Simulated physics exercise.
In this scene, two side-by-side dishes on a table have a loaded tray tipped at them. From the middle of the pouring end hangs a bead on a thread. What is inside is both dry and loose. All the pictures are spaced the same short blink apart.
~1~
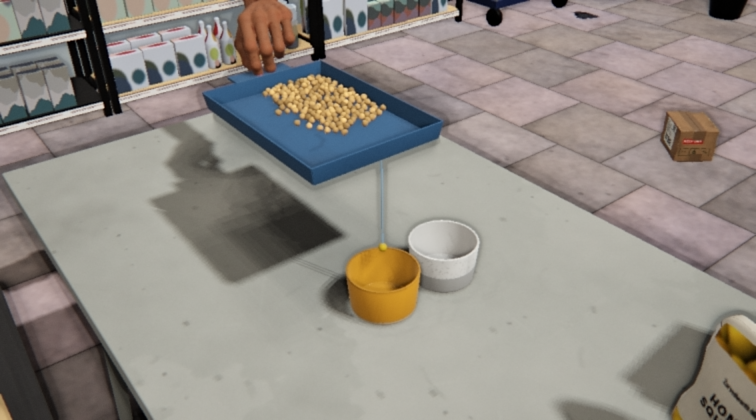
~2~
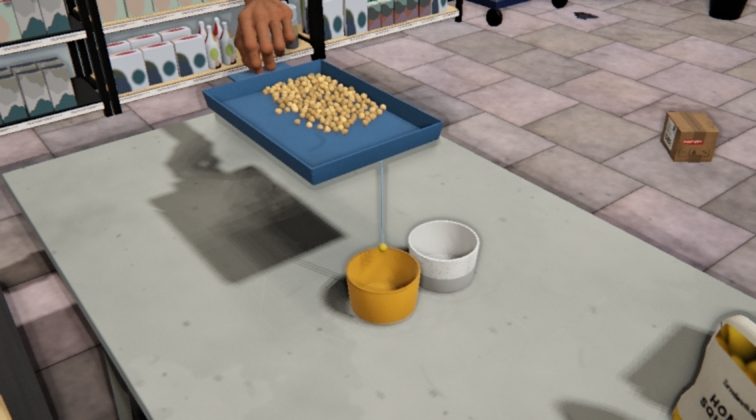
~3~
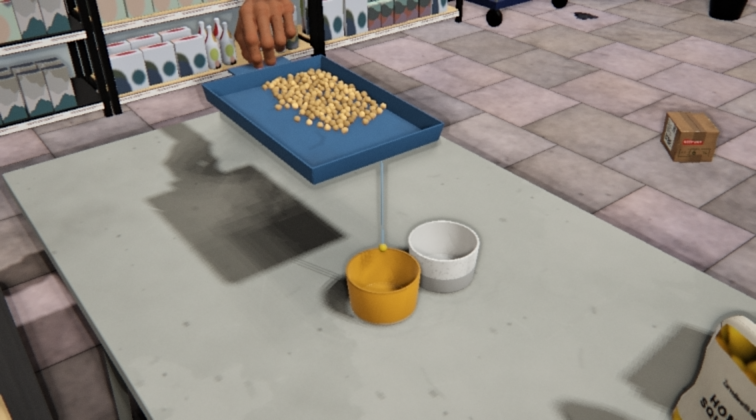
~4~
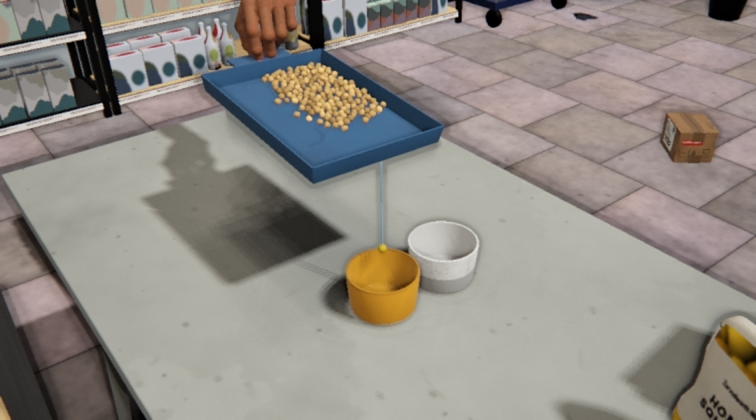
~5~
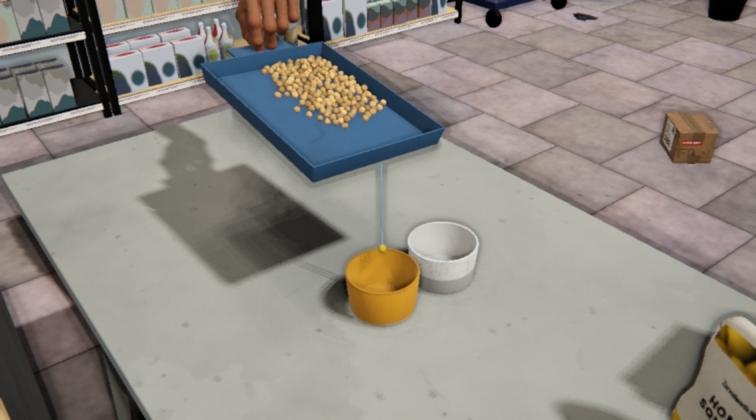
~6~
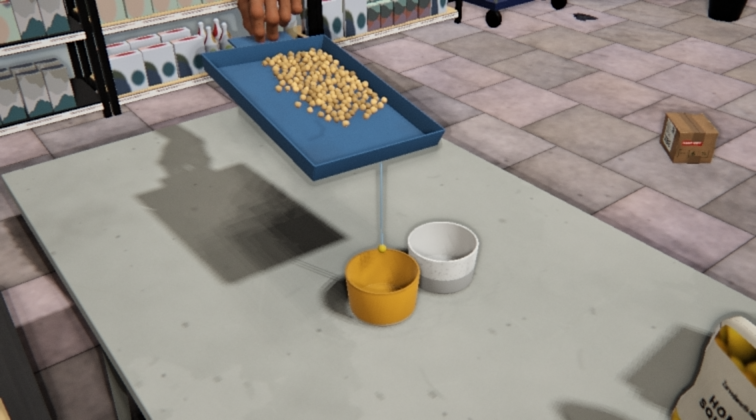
Blue tray of dried chickpeas tilting slightly, its far end rising beside a hand, above orange and white dishes on a table.
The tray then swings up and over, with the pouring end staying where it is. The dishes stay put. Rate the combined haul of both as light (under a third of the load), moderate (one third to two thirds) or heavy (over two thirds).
A heavy haul.
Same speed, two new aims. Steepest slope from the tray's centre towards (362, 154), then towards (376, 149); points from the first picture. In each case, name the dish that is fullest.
Point by point: The left side, then the right side.
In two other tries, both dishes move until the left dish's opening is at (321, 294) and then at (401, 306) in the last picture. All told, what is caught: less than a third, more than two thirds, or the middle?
Position 1 - below one third; position 2 - below one third.
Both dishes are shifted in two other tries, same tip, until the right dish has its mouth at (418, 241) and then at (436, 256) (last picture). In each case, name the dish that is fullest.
On the first try it would be the one on the right, and on the second the one on the right.
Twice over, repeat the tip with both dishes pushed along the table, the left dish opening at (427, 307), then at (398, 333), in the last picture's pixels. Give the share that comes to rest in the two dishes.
It would be roughly 10 per cent, followed by roughly 0 per cent.
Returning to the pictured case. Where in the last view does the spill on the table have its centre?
I'd put the middle at roughly (485, 307).
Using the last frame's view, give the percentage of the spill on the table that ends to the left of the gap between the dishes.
It comes to about 0 percent.
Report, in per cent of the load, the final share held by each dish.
Left 0 per cent, right 70 per cent.
Soon, tray tipped steeply; nearly all on the tray; a stray few outside both; a stray few in the air.
A while on, tray tipped right over; nearly all on the tray; a stray few in the right dish; a stray few outside both; a stray few in the air.
Towards the end, tray tipped past a quarter turn; a stray few in the left dish; most in the right dish; about a quarter outside both.
Finally, tray tipped past a quarter turn; a stray few in the left dish; most in the right dish; about a quarter outside both.
